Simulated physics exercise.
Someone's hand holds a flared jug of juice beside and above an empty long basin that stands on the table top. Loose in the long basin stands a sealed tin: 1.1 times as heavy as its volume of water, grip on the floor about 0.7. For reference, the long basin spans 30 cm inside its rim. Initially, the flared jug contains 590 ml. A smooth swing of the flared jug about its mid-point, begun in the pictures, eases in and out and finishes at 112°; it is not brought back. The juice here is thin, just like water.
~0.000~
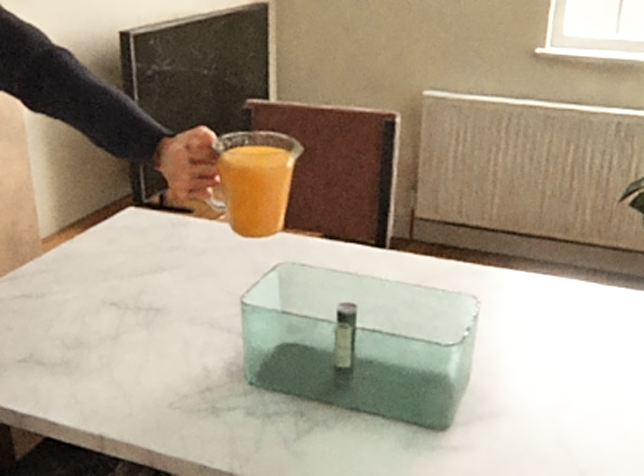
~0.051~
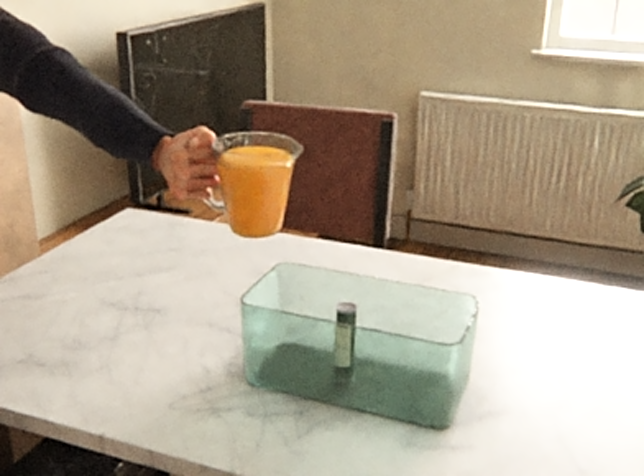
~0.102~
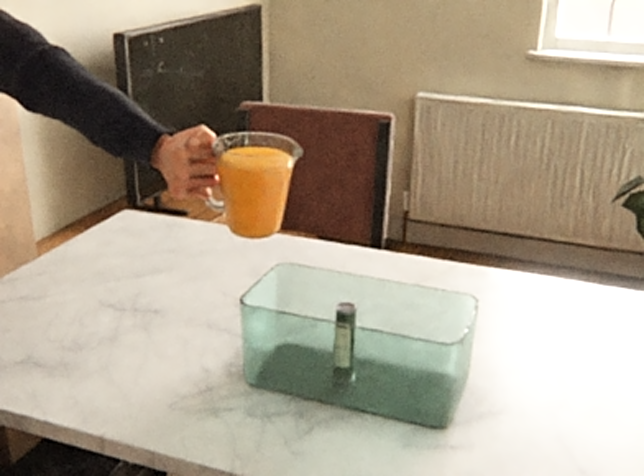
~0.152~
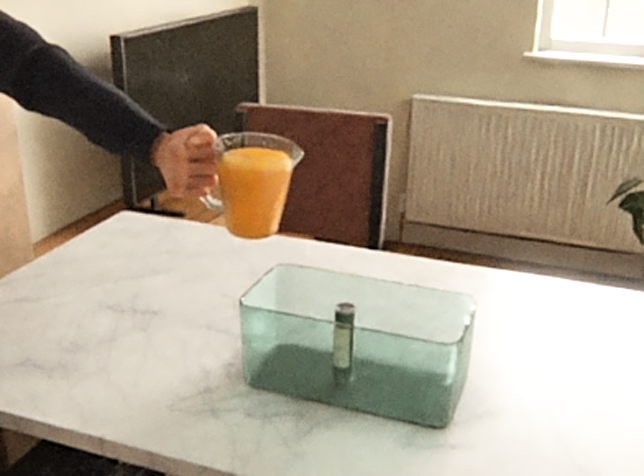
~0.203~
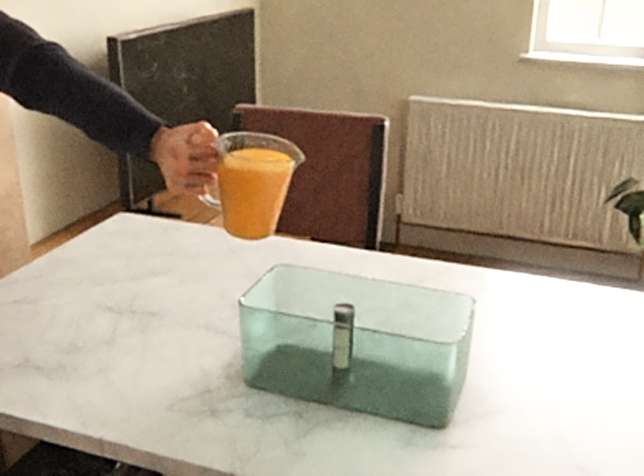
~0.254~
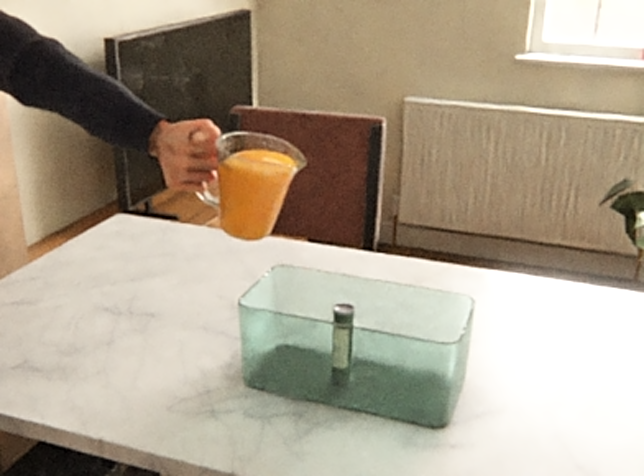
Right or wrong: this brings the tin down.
Right, the tin comes down.
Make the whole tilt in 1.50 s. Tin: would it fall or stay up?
Outcome - the tin comes down.
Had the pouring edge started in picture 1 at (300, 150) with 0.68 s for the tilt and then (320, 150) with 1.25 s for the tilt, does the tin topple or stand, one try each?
First it tips over; then it stays on its base.
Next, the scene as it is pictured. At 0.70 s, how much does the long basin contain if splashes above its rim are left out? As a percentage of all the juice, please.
At that time the basin holds about 7 per cent of the liquid.
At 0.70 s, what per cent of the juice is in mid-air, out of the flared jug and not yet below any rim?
At that moment, about 20 percent.
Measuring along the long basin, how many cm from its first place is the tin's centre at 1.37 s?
Around 8 centimetres.
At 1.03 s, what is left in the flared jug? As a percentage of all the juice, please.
Near 14 in a hundred.
After 0.70 s the tilt is 67° and 73 per cent is still to pour; the tin stands where it began.
After 1.03 s the tilt is 104° and 14 per cent is still to pour; the tin stands where it began.
After 1.37 s the tilt is 112° and 0 per cent is still to pour; the tin lies on its side.
After 1.74 s the tilt is 112° and 0 per cent is still to pour; the tin lies on its side.
In the end the tin lies on its side.
